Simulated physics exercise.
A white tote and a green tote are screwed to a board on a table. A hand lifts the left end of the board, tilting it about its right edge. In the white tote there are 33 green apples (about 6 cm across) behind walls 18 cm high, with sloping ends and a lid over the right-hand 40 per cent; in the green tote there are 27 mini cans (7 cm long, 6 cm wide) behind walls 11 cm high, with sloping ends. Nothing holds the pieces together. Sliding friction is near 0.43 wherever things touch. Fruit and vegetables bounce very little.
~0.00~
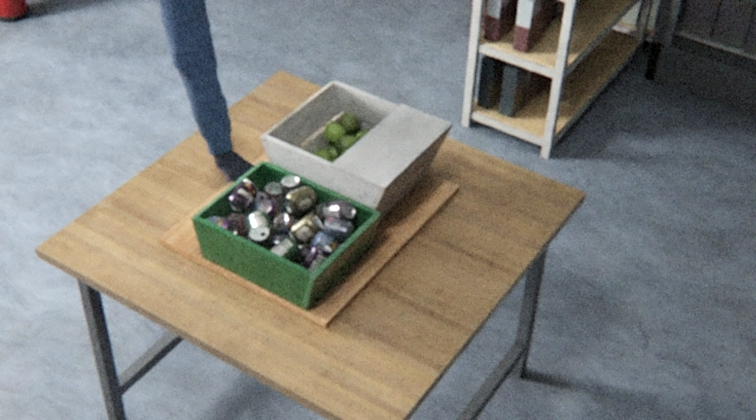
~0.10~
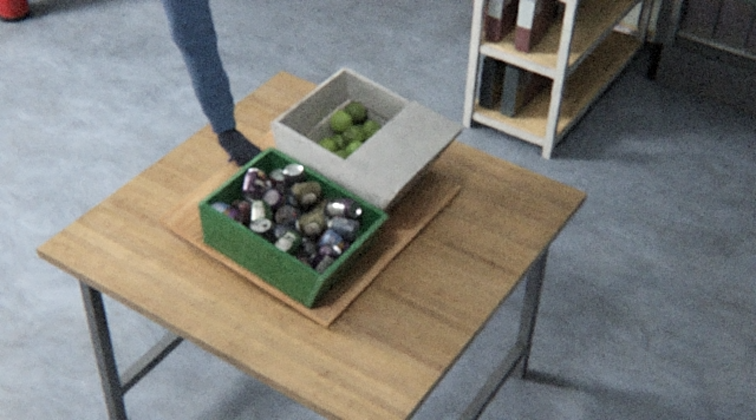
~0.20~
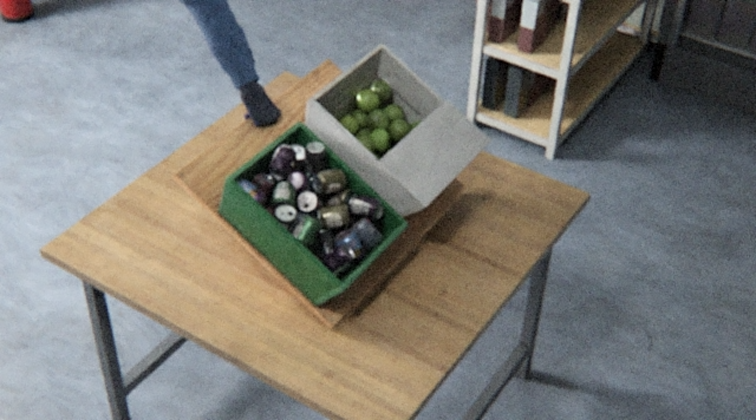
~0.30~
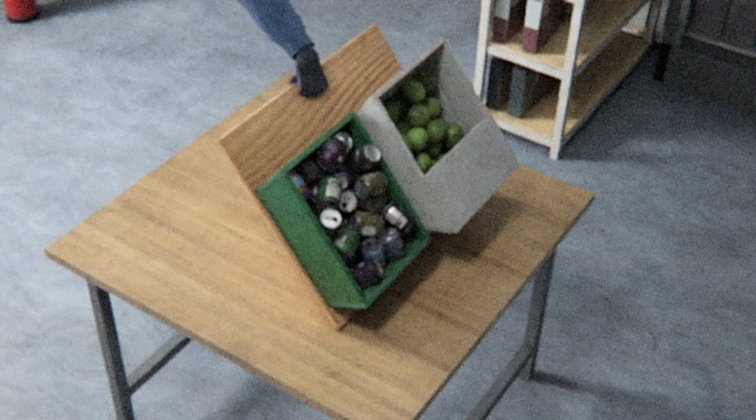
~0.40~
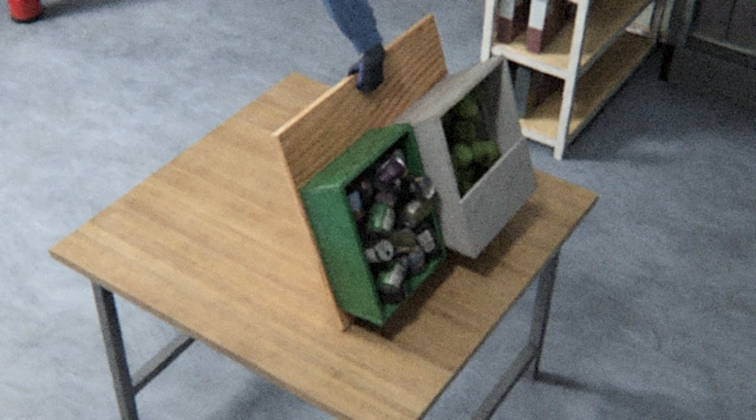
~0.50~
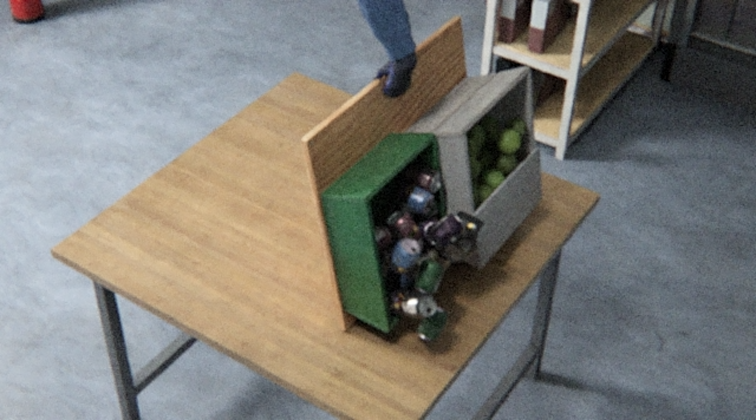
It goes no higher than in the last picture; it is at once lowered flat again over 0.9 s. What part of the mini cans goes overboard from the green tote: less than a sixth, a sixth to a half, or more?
It sheds more than half of them.
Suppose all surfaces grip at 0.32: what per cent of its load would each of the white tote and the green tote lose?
In that case white tote 10, green tote 90 per cent.
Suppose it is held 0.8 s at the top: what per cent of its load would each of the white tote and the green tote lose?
In that case white tote 10, green tote 80 per cent.
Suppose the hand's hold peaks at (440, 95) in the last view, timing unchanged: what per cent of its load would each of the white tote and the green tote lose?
In that case white tote 30, green tote 100 per cent.
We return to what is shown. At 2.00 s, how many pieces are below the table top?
Some 20 pieces.
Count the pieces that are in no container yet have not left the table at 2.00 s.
Some 8 pieces.
After 0.74 s, tilt 65°; 1 of 33 out of the white tote and 17 of 27 out of the green tote.
After 1.04 s, tilt 28°; 3 of 33 out of the white tote and 23 of 27 out of the green tote.
After 1.46 s, tilt 0°; 3 of 33 out of the white tote and 23 of 27 out of the green tote.
Final count (at 2.00 s), 3 of 33 out of the white tote and 23 of 27 out of the green tote. Asked share, 23 of 27, 85 per cent.
